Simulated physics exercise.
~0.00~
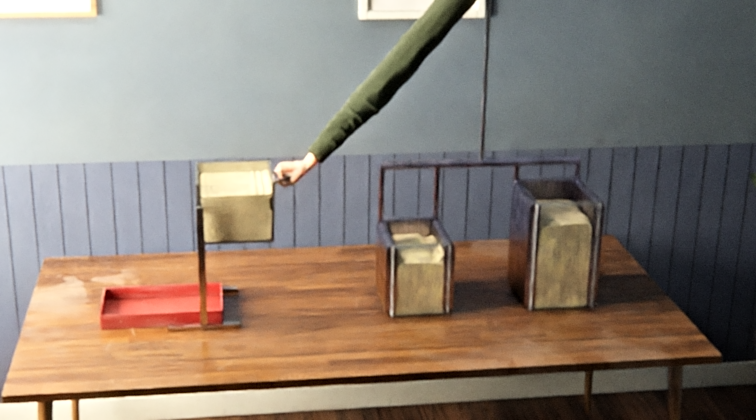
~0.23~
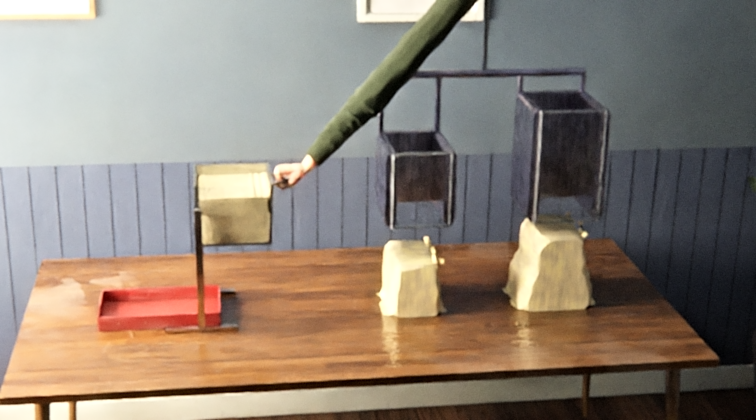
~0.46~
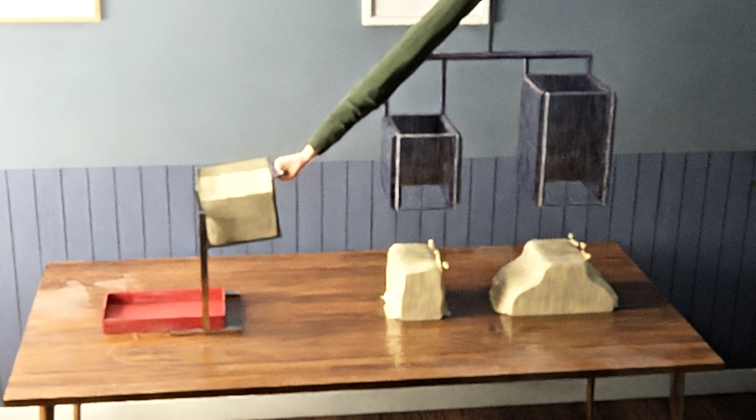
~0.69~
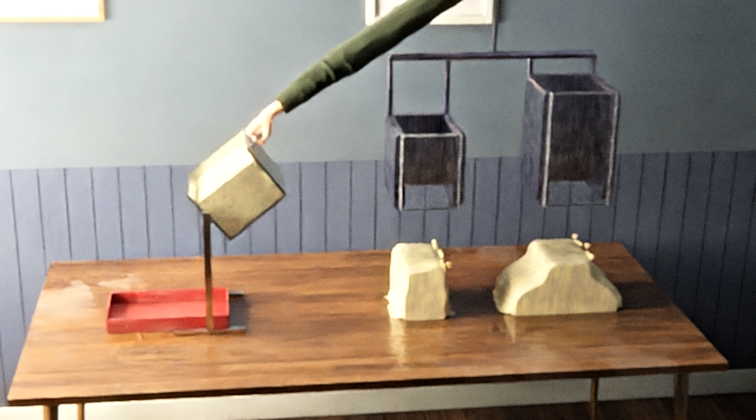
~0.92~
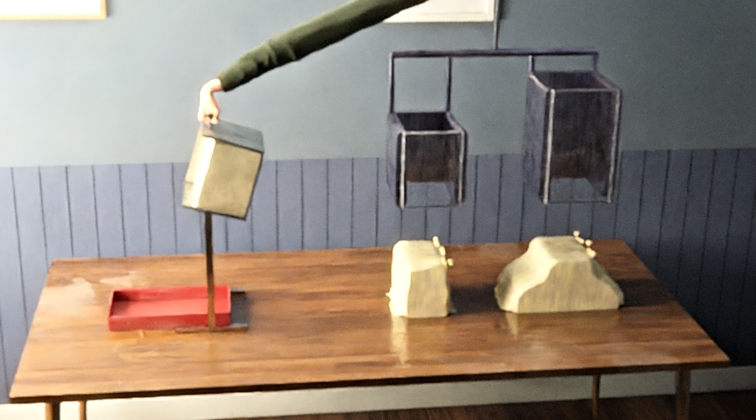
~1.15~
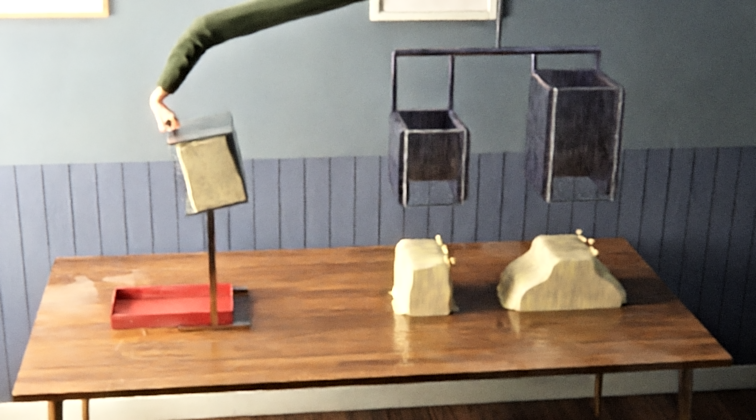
Two dark open casings lift off a pair of pale blocks on a wooden table, and the taller right block slumps into a low, wide mound while the shorter one keeps its shape. Then a green-sleeved arm turns a tub of buttercream leftward above a red tray, past sideways, the buttercream staying inside.
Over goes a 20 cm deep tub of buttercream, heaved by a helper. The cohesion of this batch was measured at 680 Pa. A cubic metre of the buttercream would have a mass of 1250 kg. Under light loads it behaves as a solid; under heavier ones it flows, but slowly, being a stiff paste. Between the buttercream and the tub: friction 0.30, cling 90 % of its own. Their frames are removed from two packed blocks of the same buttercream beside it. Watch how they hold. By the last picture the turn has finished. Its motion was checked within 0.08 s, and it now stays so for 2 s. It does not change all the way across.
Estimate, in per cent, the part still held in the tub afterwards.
The part still in the tub is about 40 %.
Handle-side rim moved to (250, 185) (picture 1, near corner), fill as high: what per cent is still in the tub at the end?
Some 100 per cent, I reckon.
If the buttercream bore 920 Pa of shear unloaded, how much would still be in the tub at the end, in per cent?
It would come to about 45 %.
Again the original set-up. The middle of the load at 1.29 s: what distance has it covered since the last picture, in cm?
The shift is near 5 cm.
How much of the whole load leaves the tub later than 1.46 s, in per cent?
Roughly 10 per cent of the load.
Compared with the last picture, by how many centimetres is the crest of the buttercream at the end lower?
15 cm or so.
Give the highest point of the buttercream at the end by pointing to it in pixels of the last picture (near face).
It ends up highest close to (226, 180).
After 1.29 s, the tub is at 101 degrees and holds 91 %.
After 1.46 s, the tub is at 101 degrees and holds 49 %.
After 1.63 s, the tub is at 101 degrees and holds 40 %.
After 1.80 s, the tub is at 101 degrees and holds 40 %.
After 3.15 s, at the end, the tub is at 101 degrees and holds 40 %.
